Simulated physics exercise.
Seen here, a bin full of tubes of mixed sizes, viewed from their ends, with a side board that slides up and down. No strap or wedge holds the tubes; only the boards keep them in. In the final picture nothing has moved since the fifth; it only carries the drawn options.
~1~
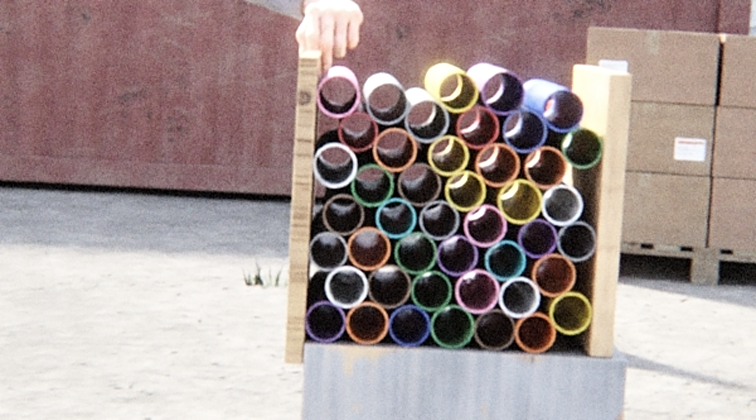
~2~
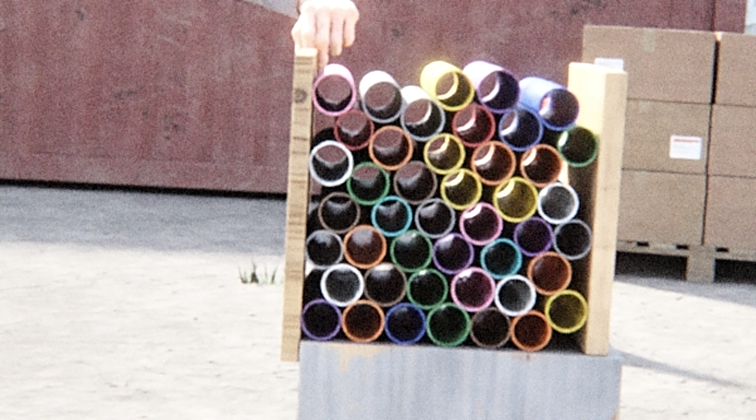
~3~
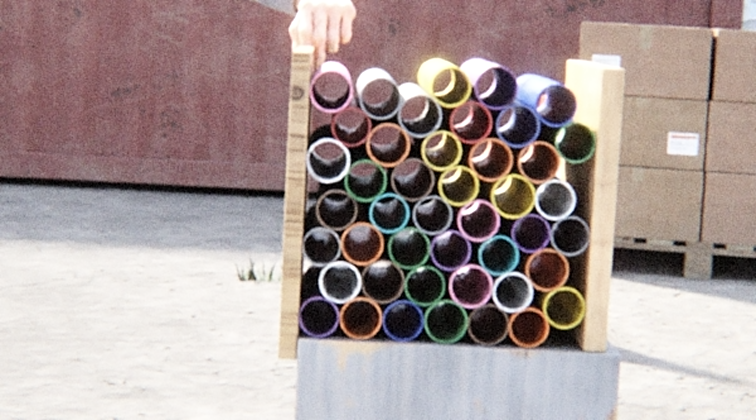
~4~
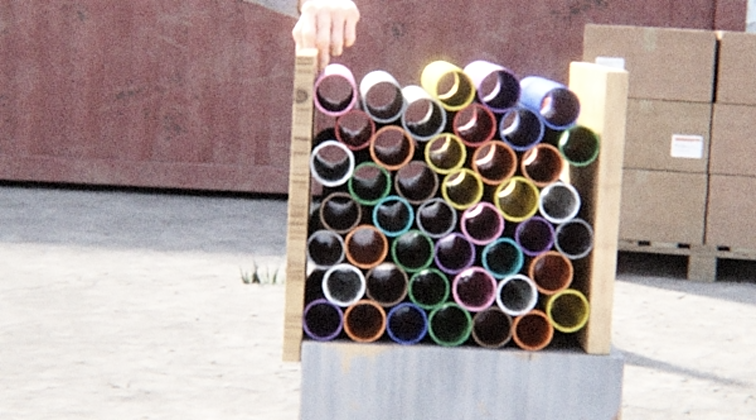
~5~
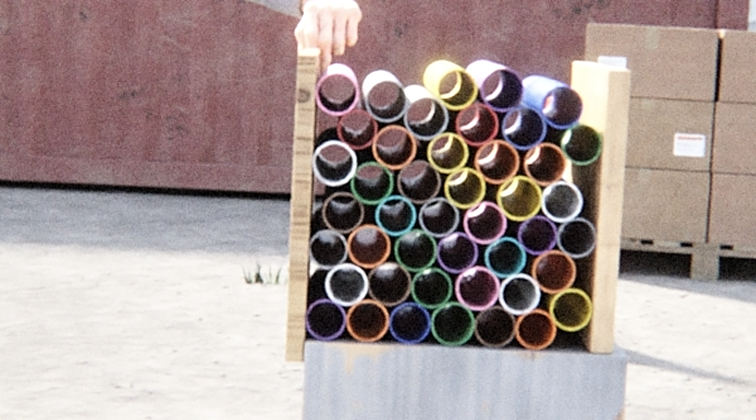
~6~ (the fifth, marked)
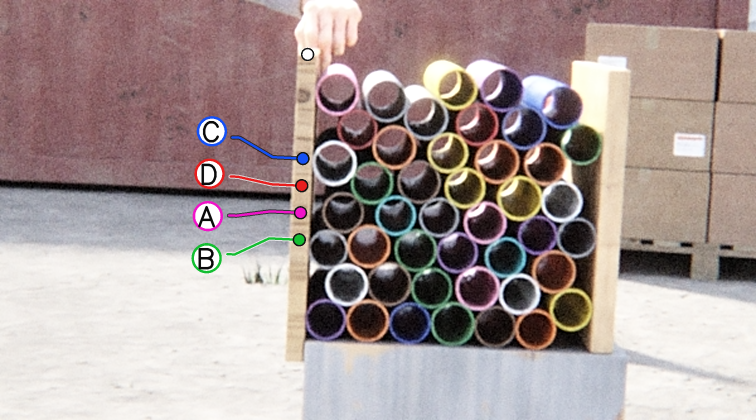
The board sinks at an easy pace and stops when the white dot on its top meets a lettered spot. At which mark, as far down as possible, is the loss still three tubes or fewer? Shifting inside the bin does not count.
The answer is mark D.
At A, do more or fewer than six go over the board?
At A, fewer than six.
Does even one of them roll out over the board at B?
Yes.
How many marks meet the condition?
Two of them.
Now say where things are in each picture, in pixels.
An orange tube (395, 150); a grey tube (427, 121); a green tube (583, 148), in the first frame.
A green tube (578, 146); side board (301, 192), in the second frame.
A purple tube (319, 317); an orange tube (528, 327), in the third frame.
A white tube (517, 295); a purple tube (455, 253), in the fourth frame.
A pink tube (485, 223); a brown tube (419, 182); an orange tube (394, 147), in the fifth frame.
On the marked copy, A at (301, 213); B at (300, 239); C at (303, 159); D at (302, 186); the white dot at (308, 54).
Following D. Soon after the start, top of the board (314, 116).
Later, top of the board (311, 184).
In the end, top of the board (311, 185), one out over the board.
As for the rest, A four out over the board; B four out over the board; C one out over the board.
